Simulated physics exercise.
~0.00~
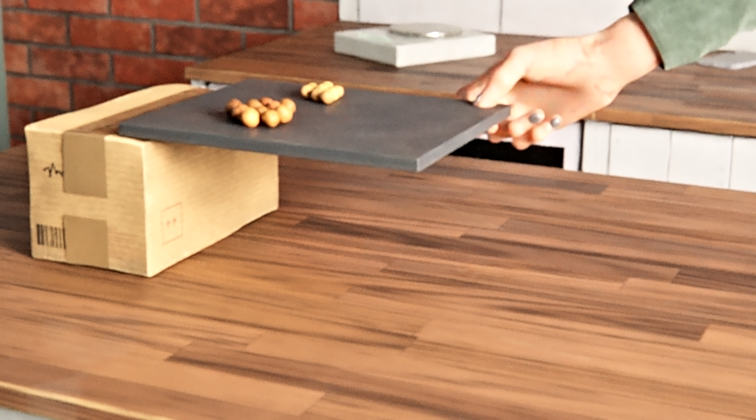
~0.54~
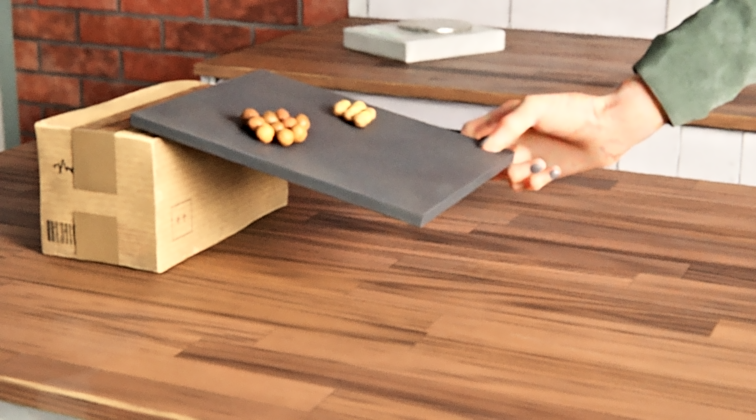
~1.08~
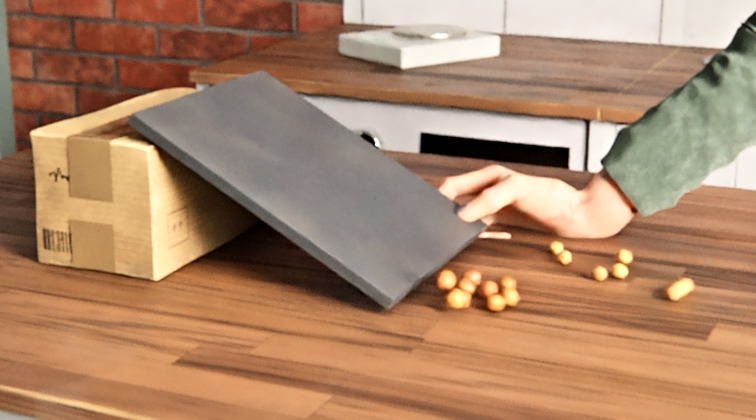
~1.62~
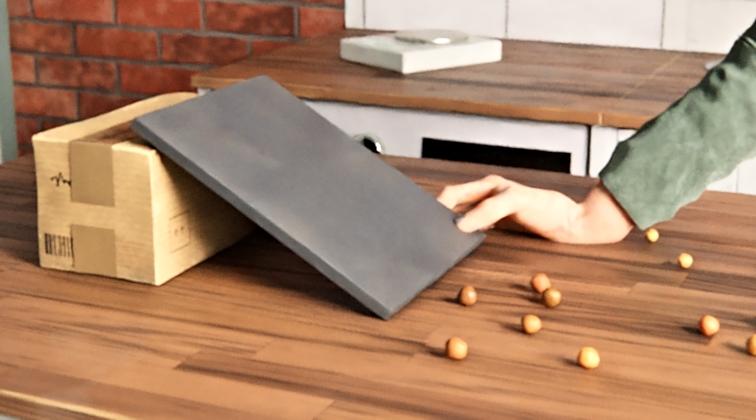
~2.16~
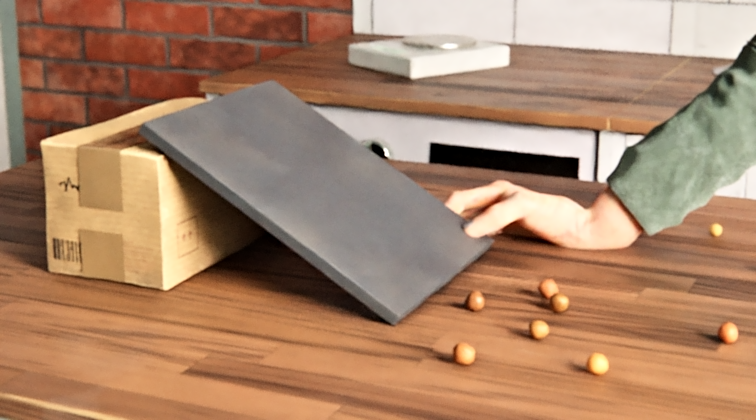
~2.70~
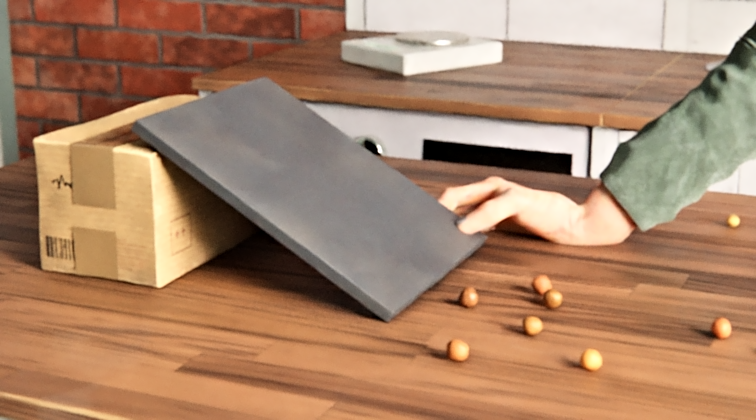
The clip shows a hand lowering one end of a dark board propped on a cardboard box, sending two small clusters of round, orange-yellow pieces onto the wooden counter. The back cluster travels farther, some leaving view, while the front pieces settle nearer the resting board.
